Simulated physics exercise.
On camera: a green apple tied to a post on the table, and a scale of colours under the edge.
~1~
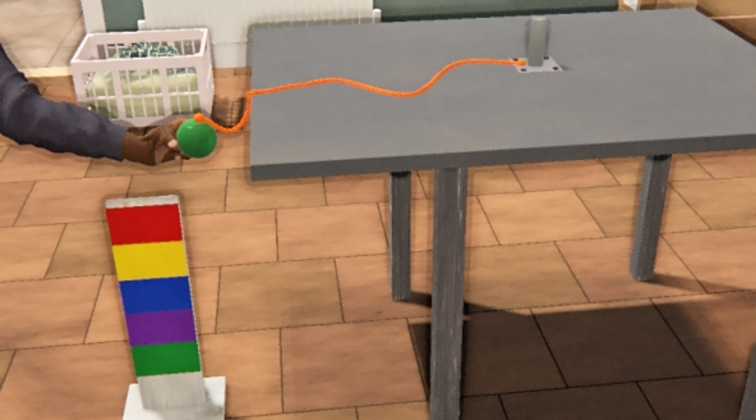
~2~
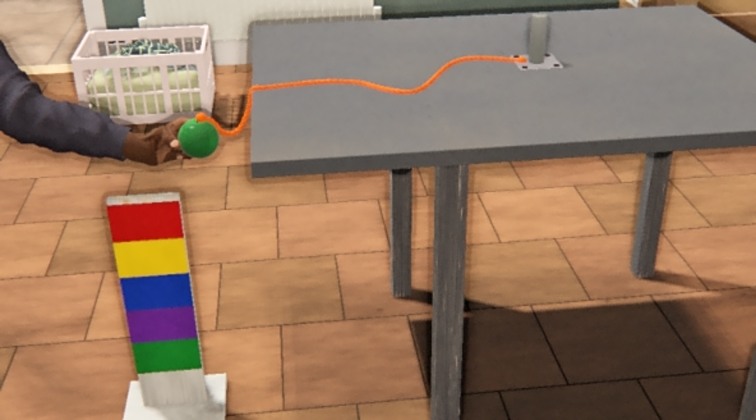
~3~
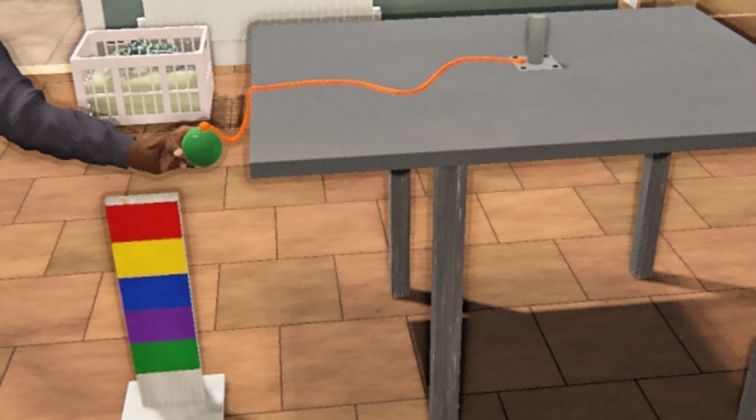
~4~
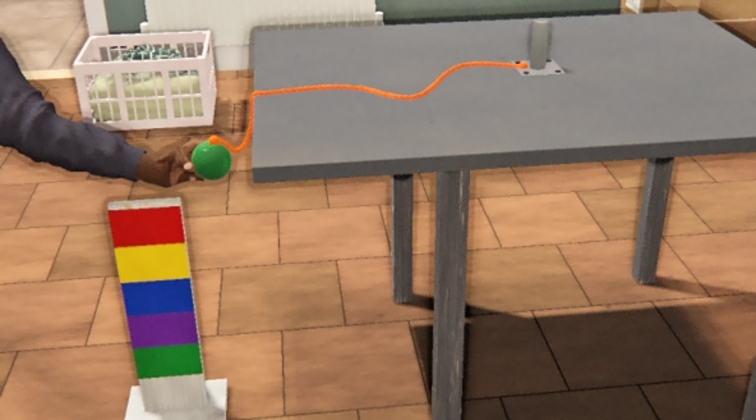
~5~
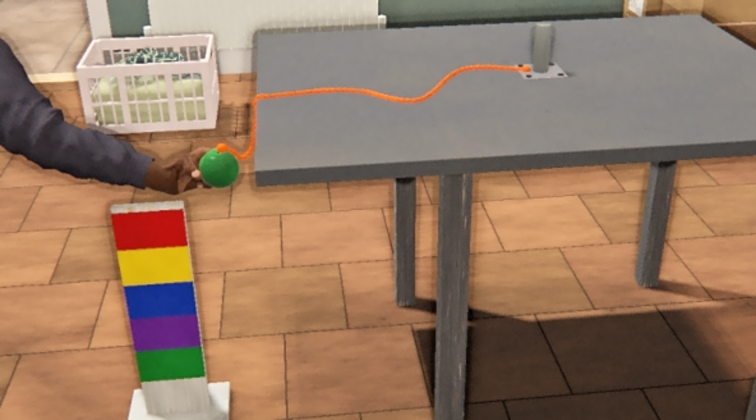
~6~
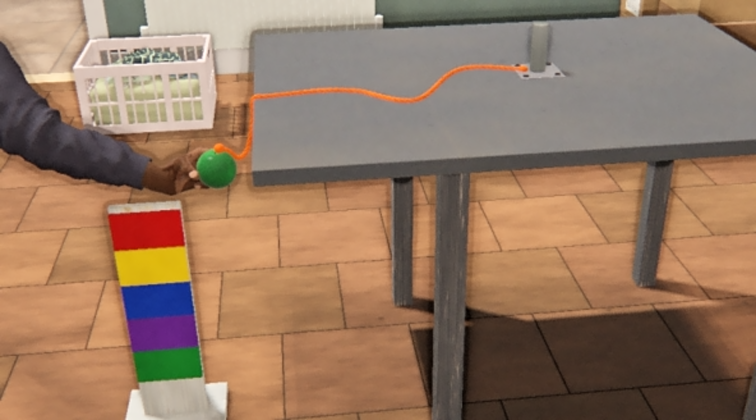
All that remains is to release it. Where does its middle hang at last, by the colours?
At yellow.
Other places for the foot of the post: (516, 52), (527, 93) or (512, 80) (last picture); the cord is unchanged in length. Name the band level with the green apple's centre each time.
One after the other, yellow; blue; blue.
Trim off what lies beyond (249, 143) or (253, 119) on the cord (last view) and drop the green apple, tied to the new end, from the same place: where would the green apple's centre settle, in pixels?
About (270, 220) and (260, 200).
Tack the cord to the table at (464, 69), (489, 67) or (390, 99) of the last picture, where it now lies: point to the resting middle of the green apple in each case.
The places are (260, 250), (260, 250) and (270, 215).
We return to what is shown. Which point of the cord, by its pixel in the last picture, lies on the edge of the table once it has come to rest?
The one at (308, 92).
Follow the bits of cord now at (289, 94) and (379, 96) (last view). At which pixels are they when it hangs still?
Near (254, 128) and (328, 95).
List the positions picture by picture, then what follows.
Green apple (197, 138); red (145, 226); yellow (150, 262); blue (156, 296); purple (161, 329); green (166, 360), in the first picture.
Green apple (199, 139); cord through (484, 59) (439, 74) (394, 91) (325, 82) (251, 102), in the second picture.
Green apple (202, 147), in the third picture.
Green apple (212, 161); cord through (486, 64) (440, 80) (395, 97) (327, 88) (253, 107), in the fourth picture.
Green apple (219, 168), in the fifth picture.
Green apple (217, 169); cord through (486, 67) (440, 83) (395, 100) (327, 91) (253, 110), in the sixth picture.
Soon after, apple near (239, 252); level with yellow.
Then, apple near (285, 250); level with yellow.
Further on, apple near (276, 258); level with yellow.
At rest, apple near (258, 259); level with yellow. Its centre hangs level with the yellow band.
